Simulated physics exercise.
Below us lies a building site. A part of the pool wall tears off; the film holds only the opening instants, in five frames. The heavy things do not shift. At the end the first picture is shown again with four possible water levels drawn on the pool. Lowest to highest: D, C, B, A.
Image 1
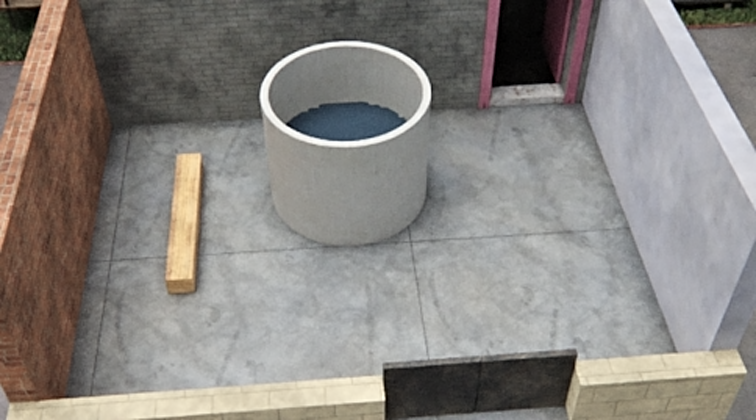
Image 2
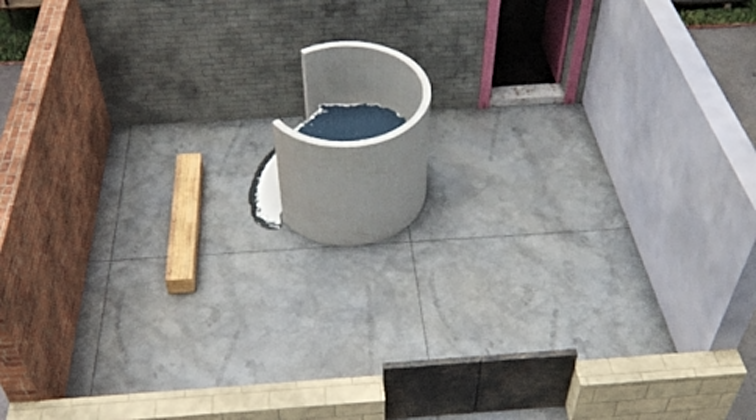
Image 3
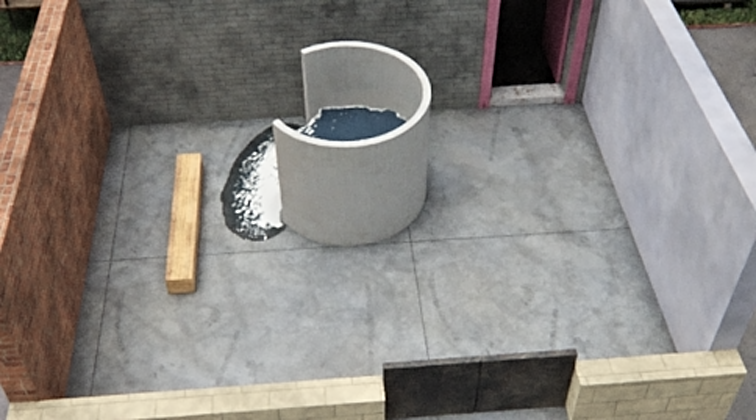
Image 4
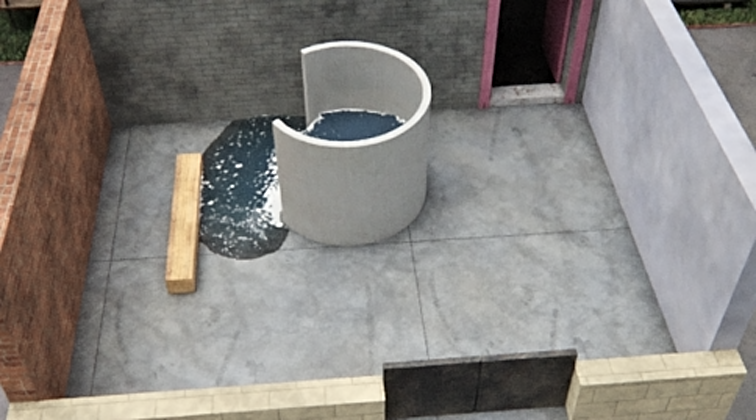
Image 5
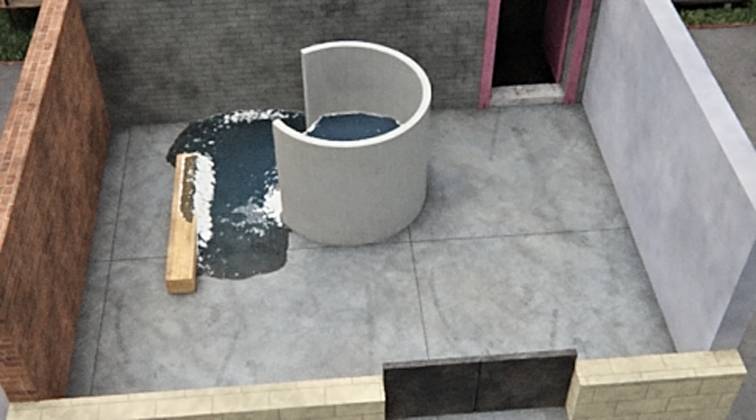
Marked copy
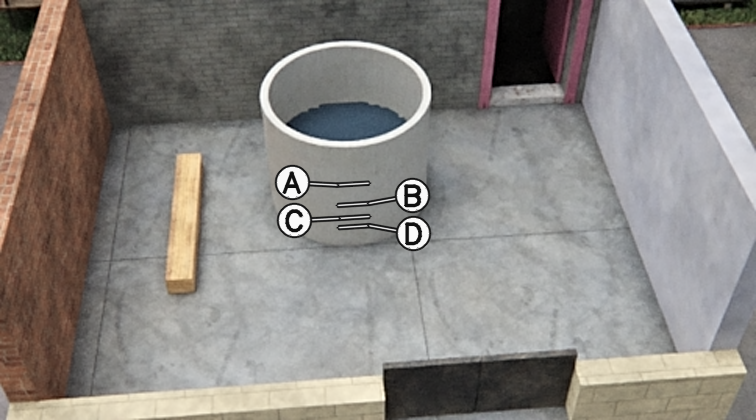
In this clip, a round concrete tank of water on a walled building site opens on its left side, and water pours out across the grey floor, reaching a wooden beam and spreading along and around its far end.
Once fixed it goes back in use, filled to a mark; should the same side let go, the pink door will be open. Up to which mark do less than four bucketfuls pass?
I would pick mark A.
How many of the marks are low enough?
All four.
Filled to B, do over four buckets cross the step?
No, not at all.
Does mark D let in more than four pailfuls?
No, that is safe.
In white, A at (352, 184); B at (353, 204); C at (353, 217); D at (354, 226); from the bottom up D, C, B, A.
With A, a splash gets over, under a bucket.
With B, nothing gets over.
With C, nothing gets over.
With D, nothing gets over.
